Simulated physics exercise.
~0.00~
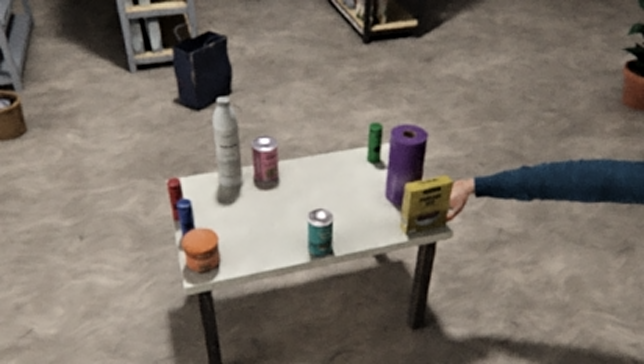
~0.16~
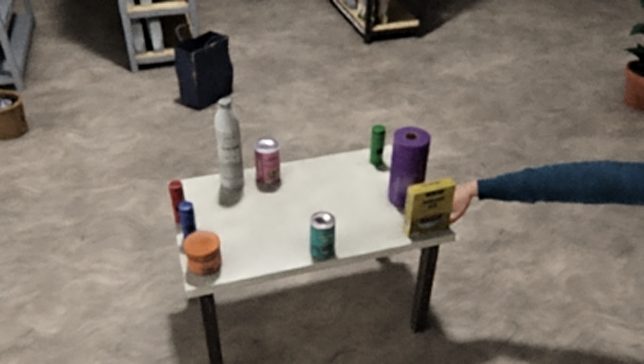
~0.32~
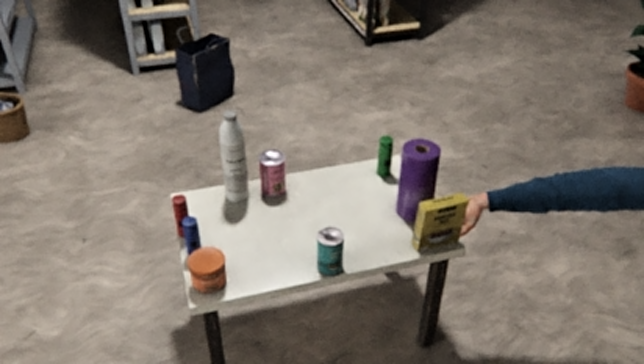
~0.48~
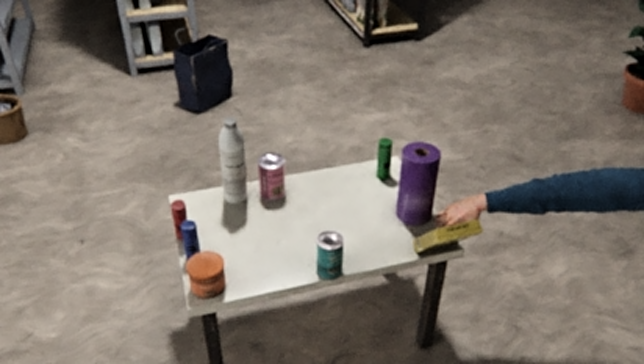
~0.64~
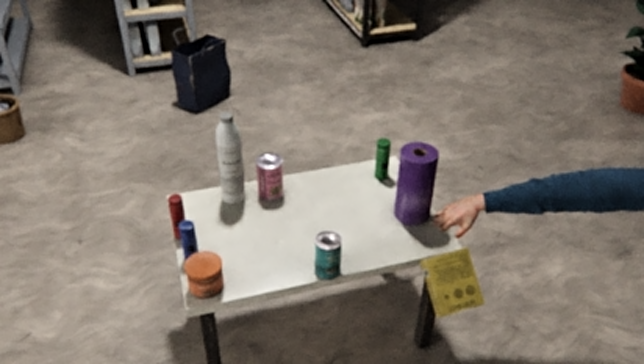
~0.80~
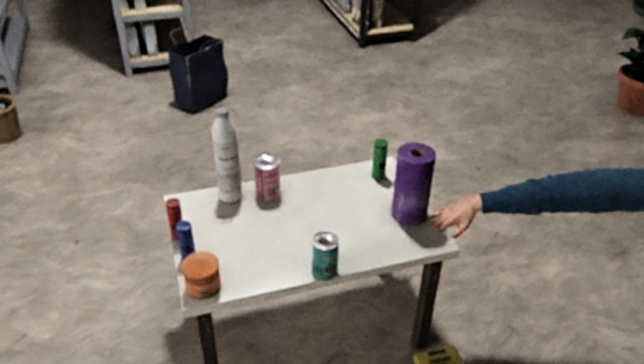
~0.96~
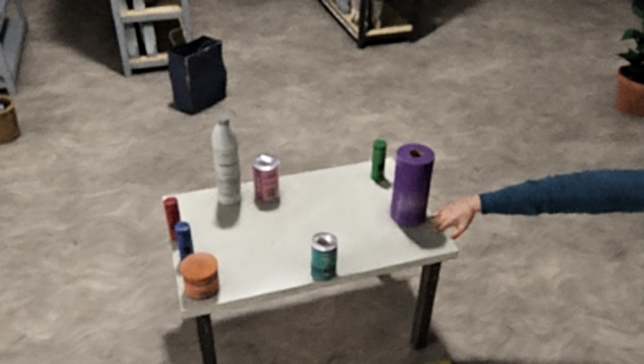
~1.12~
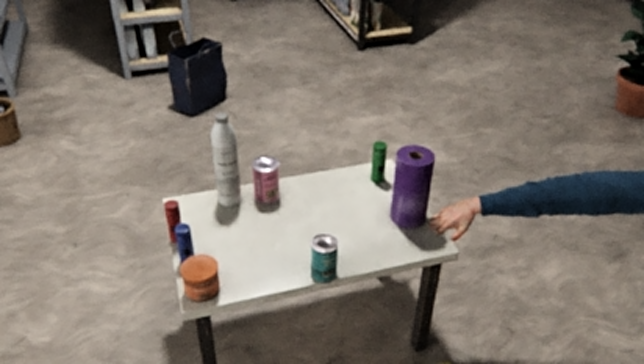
A yellow packet at the right end of a small white table tipped over beside someone's hand and dropped off the edge to the floor, ending out of sight, while the bottle, tins, purple roll and other things stayed standing on top.
